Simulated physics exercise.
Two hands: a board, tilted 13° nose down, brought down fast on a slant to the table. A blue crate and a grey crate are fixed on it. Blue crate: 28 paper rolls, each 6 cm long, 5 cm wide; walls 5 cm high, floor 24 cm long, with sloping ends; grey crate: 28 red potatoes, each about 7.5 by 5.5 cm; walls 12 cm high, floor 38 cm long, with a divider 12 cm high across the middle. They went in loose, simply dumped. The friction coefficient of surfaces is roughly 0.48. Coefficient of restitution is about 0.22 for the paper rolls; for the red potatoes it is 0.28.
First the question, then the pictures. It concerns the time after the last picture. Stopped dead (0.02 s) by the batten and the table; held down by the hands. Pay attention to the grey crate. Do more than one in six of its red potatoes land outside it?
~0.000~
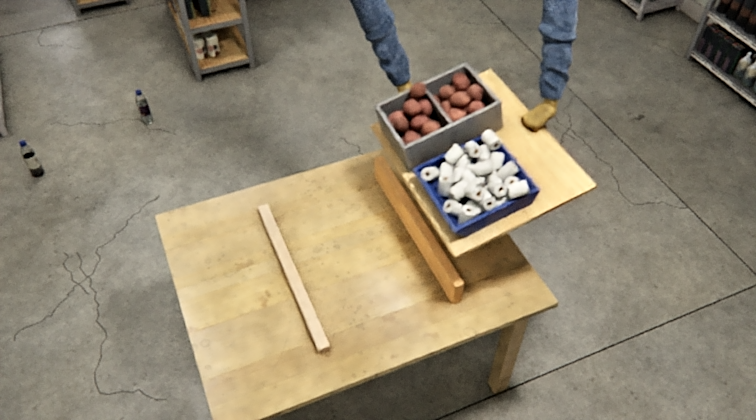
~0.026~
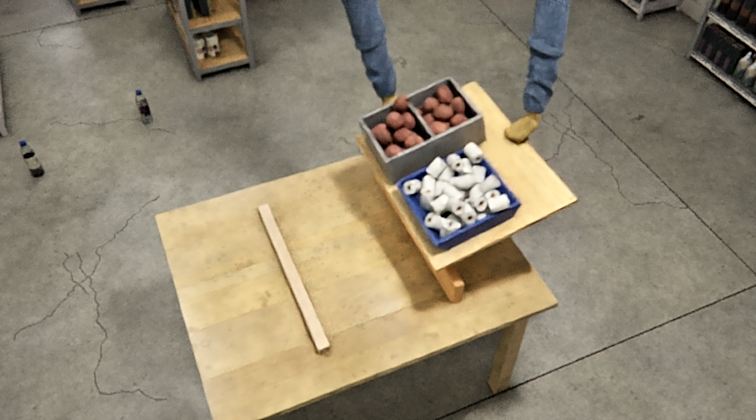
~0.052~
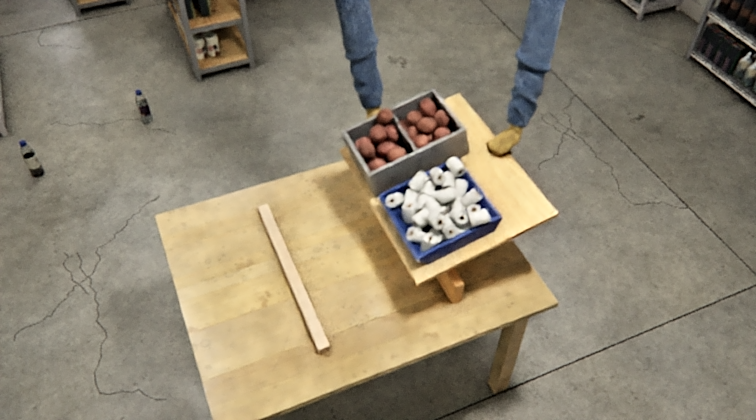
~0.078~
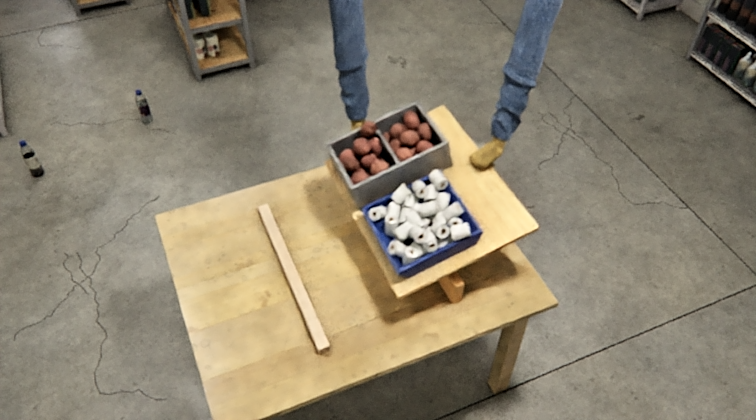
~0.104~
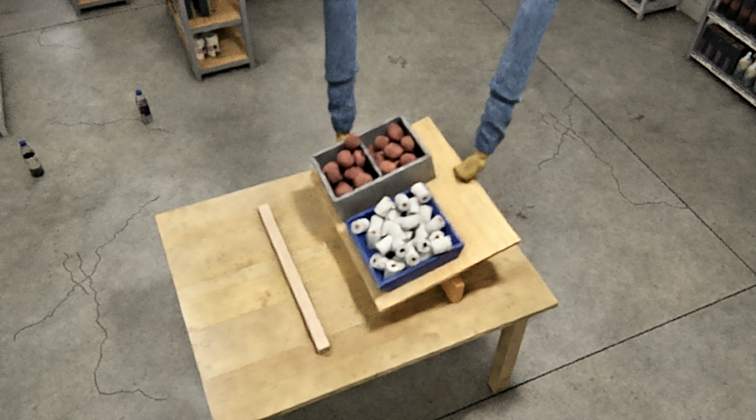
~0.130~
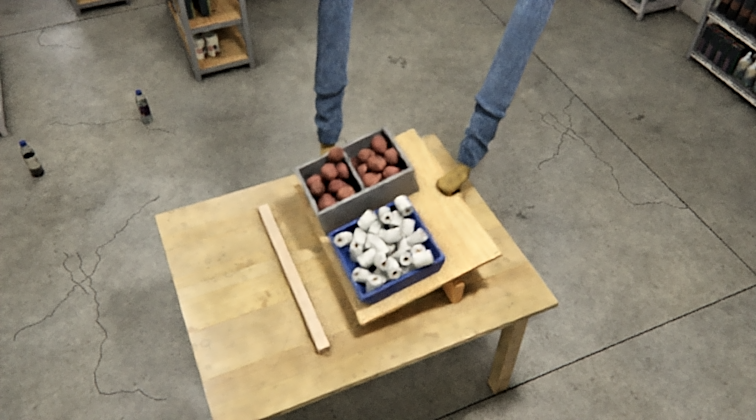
No.
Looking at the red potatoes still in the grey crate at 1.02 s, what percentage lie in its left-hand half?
50 percent, give or take.
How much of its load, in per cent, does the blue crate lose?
Lost from the blue crate: 45 percent.
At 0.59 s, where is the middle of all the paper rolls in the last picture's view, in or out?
Roughly at (326, 284).
After 0.17 s, it lands.
After 0.25 s, the blue crate is down by 2 of 28 and the grey crate has all 28.
After 0.37 s, the blue crate is down by 10 of 28 and the grey crate is down by 1 of 28.
After 0.59 s, the blue crate is down by 13 of 28 and the grey crate is down by 2 of 28.
Outcome (at 1.02 s), the blue crate is down by 13 of 28 and the grey crate is down by 2 of 28. Asked share, 2 of 28, 7 per cent.
